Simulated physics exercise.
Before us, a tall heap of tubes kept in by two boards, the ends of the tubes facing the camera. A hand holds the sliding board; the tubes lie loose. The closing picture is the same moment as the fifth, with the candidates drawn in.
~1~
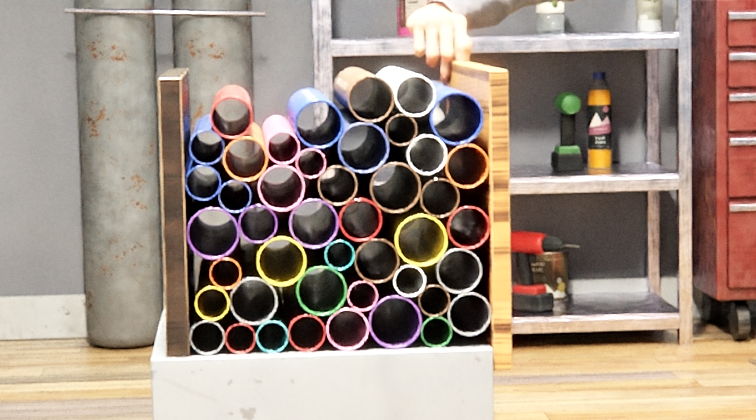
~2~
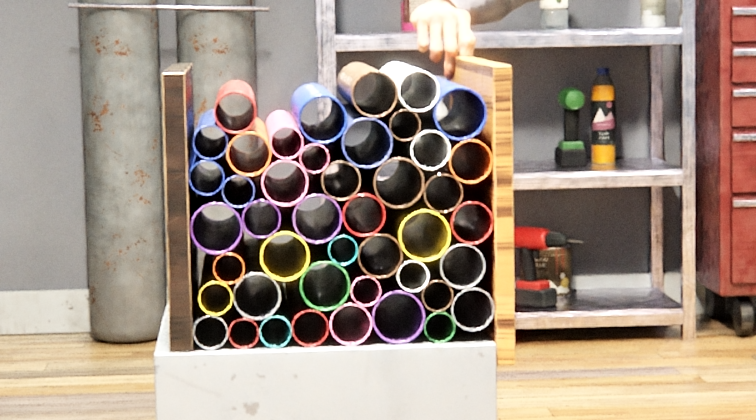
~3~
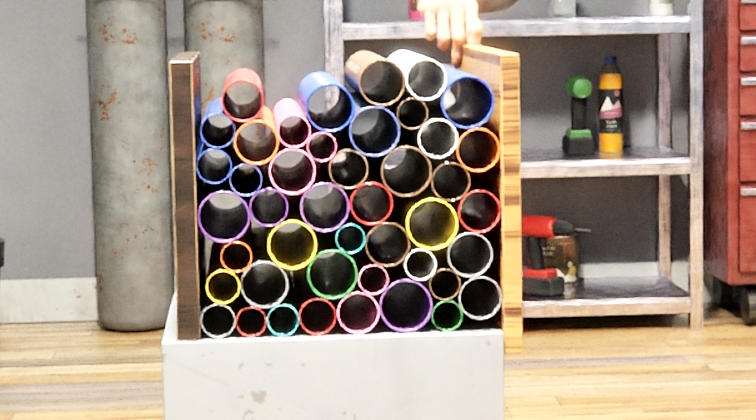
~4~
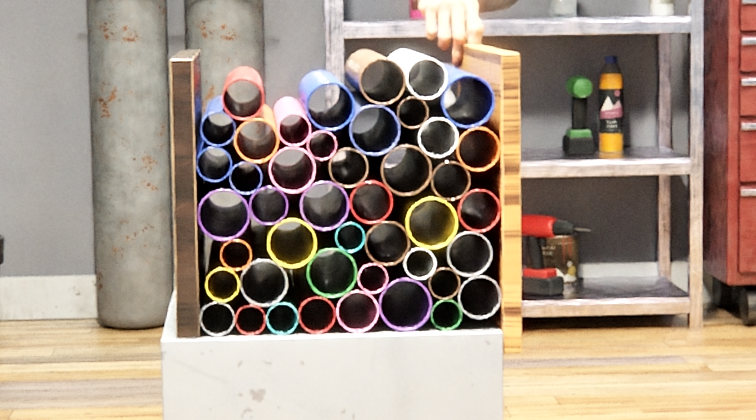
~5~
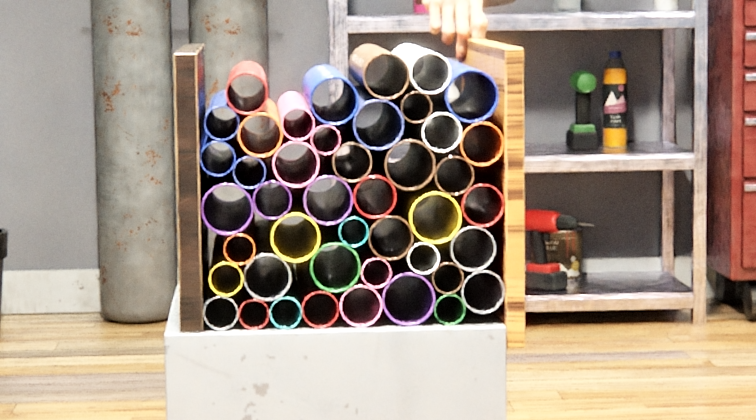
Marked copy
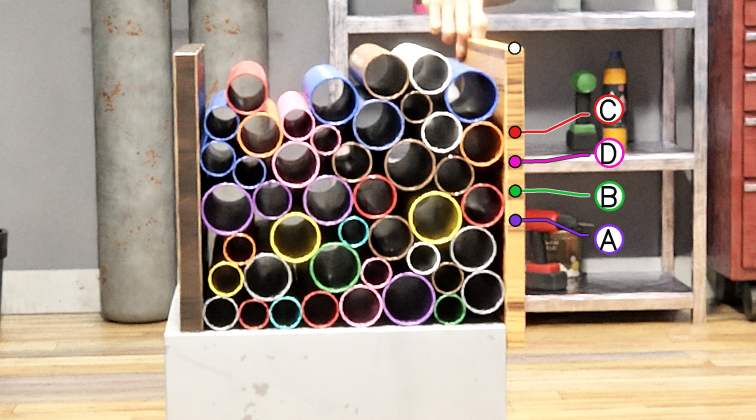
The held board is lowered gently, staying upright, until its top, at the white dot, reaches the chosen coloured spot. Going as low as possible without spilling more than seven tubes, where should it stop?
It can be let down to A.
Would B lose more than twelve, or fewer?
Fewer than twelve.
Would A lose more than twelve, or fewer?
At A, fewer than twelve.
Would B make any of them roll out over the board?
Yes.
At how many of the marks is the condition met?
Four of them.
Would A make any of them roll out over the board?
Yes.
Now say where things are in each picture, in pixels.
In the first picture, a brown tube (440, 198); a blue tube (235, 196); a pink tube (311, 163).
In the second picture, a pink tube (315, 158); a pink tube (287, 142).
In the third picture, side board (487, 185); a grey tube (218, 320).
In the fourth picture, a purple tube (405, 305); a brown tube (444, 284).
In the fifth picture, a brown tube (391, 238); a purple tube (227, 209); a brown tube (454, 175).
On the marked copy, A at (515, 220); B at (515, 191); C at (515, 133); D at (515, 161); the white dot at (515, 48).
With A. Early on, top of the board (504, 124).
Further on, top of the board (504, 212).
At the end, top of the board (504, 219), five out over the board.
As for the rest, B about four out over the board; C none out over the board; D none out over the board.
